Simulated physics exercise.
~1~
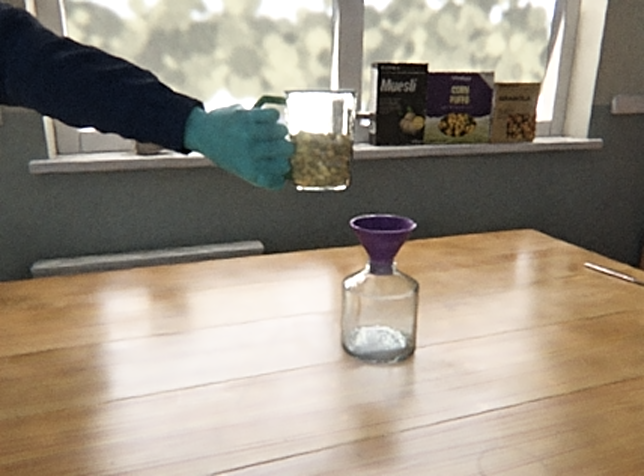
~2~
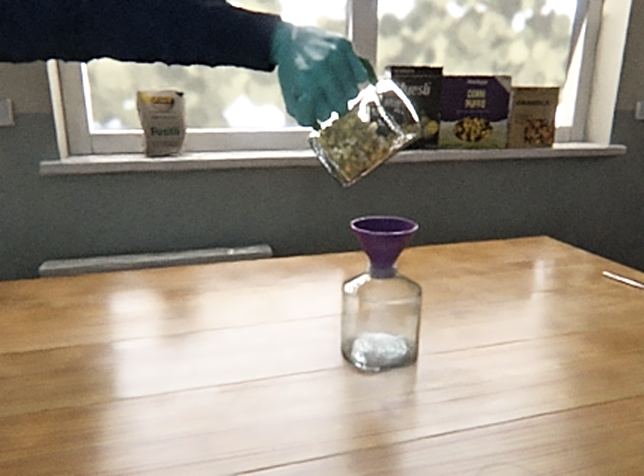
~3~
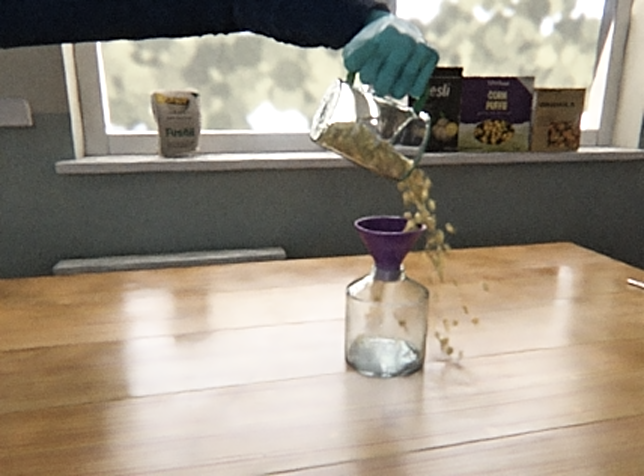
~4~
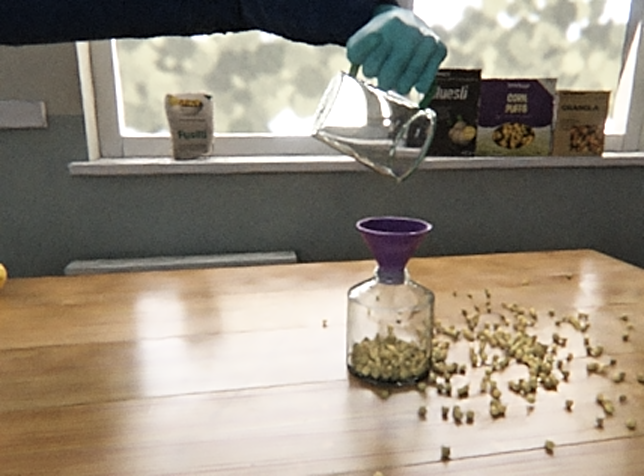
On a wooden table by a window, a gloved hand tips pale pieces toward a funnelled jar, most scattering across the tabletop.
